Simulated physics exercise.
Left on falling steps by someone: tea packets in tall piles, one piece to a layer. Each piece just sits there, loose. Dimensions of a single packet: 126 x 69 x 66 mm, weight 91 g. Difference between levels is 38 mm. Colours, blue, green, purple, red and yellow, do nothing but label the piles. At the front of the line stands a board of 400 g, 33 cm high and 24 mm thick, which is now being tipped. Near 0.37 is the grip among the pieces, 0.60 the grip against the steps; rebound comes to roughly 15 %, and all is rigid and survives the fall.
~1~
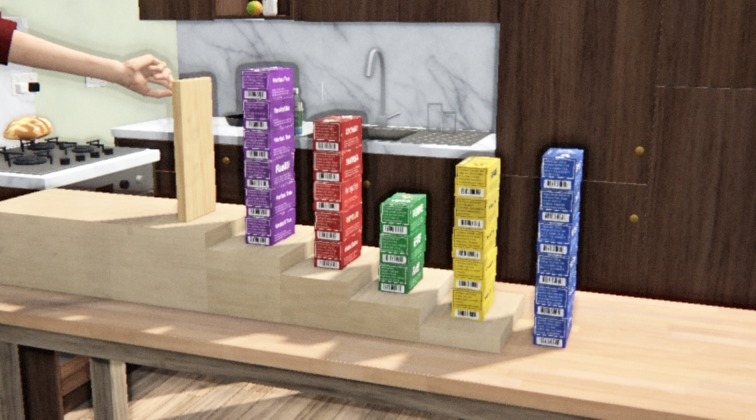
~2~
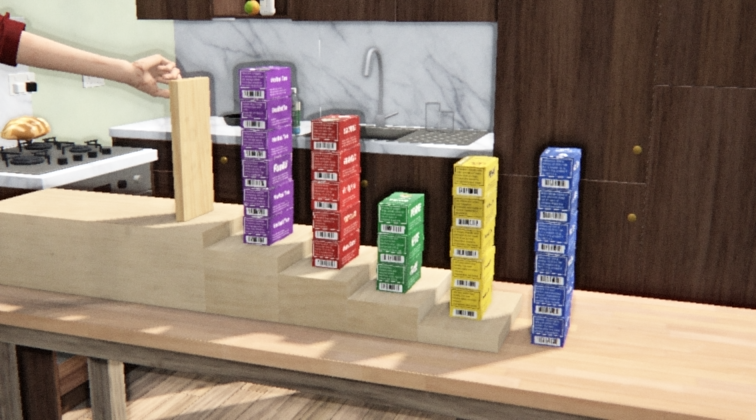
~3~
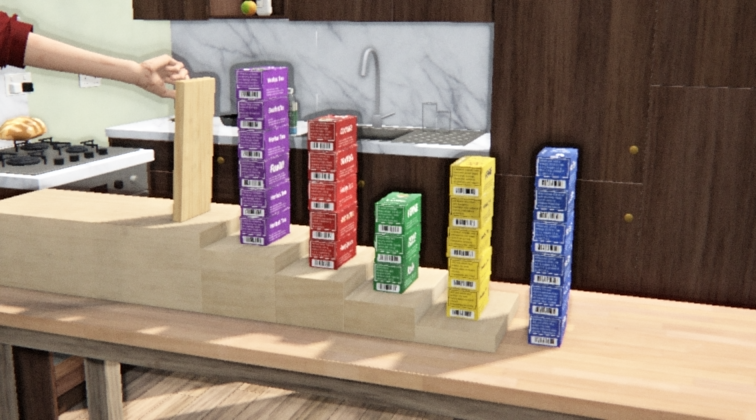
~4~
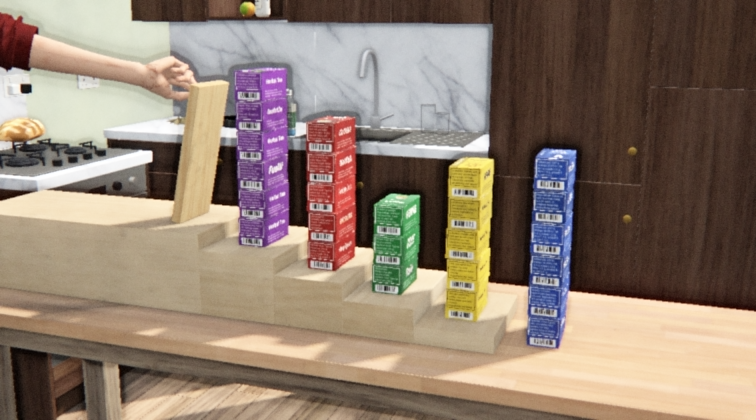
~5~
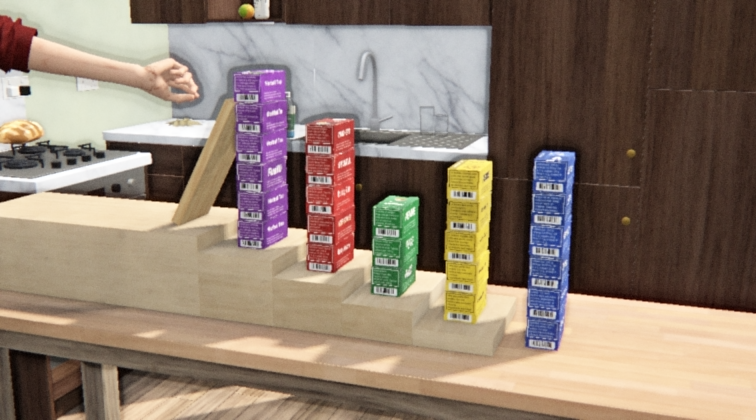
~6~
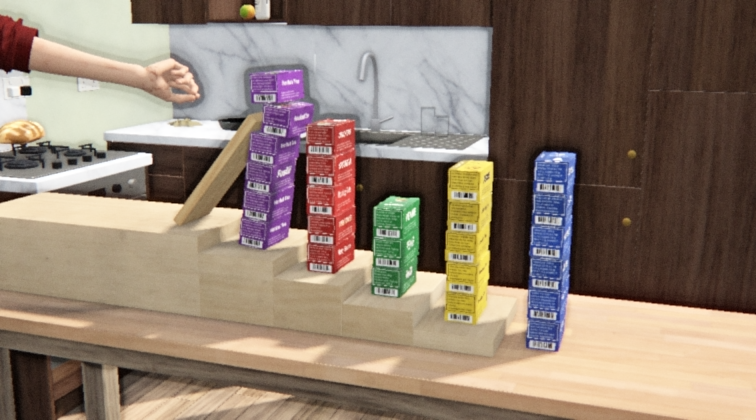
A wooden board, pushed by a hand, tips right into the purple stack, shifting its packets.
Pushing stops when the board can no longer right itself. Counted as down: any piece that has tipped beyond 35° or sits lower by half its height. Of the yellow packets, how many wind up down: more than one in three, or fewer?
More than one in three.
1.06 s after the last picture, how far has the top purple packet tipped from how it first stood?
Near 40 degrees from where it started.
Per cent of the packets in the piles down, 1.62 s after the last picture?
90 %.
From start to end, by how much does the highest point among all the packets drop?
Roughly 29 centimetres.
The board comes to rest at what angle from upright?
80°, roughly.
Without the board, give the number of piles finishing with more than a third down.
That would be 5 of them.
Then, 0.32 s on from the sixth picture, board 67° from upright; none of the 5 yellow packets down (3 of 25 in all colours); top yellow packet unmoved; top red packet tipped 35°, 21 mm lower.
Then, 0.66 s on from the sixth picture, board 79° from upright; none of the 5 yellow packets down (11 of 25 in all colours); top yellow packet tipped 12°; top red packet tipped 17°, 12 cm lower.
Then, 1.06 s on from the sixth picture, board 79° from upright; 5 of the 5 yellow packets down (23 of 25 in all colours); top yellow packet tipped 61°, 12 cm lower; top blue packet tipped 49°, 13 cm lower.
Then, 1.62 s on from the sixth picture, board 79° from upright; 5 of the 5 yellow packets down (23 of 25 in all colours); top yellow packet upside down; top blue packet on its side.
Finally, board 79° from upright; 5 of the 5 yellow packets down (23 of 25 in all colours); top yellow packet on its side; top blue packet on its side. That is 100 per cent.
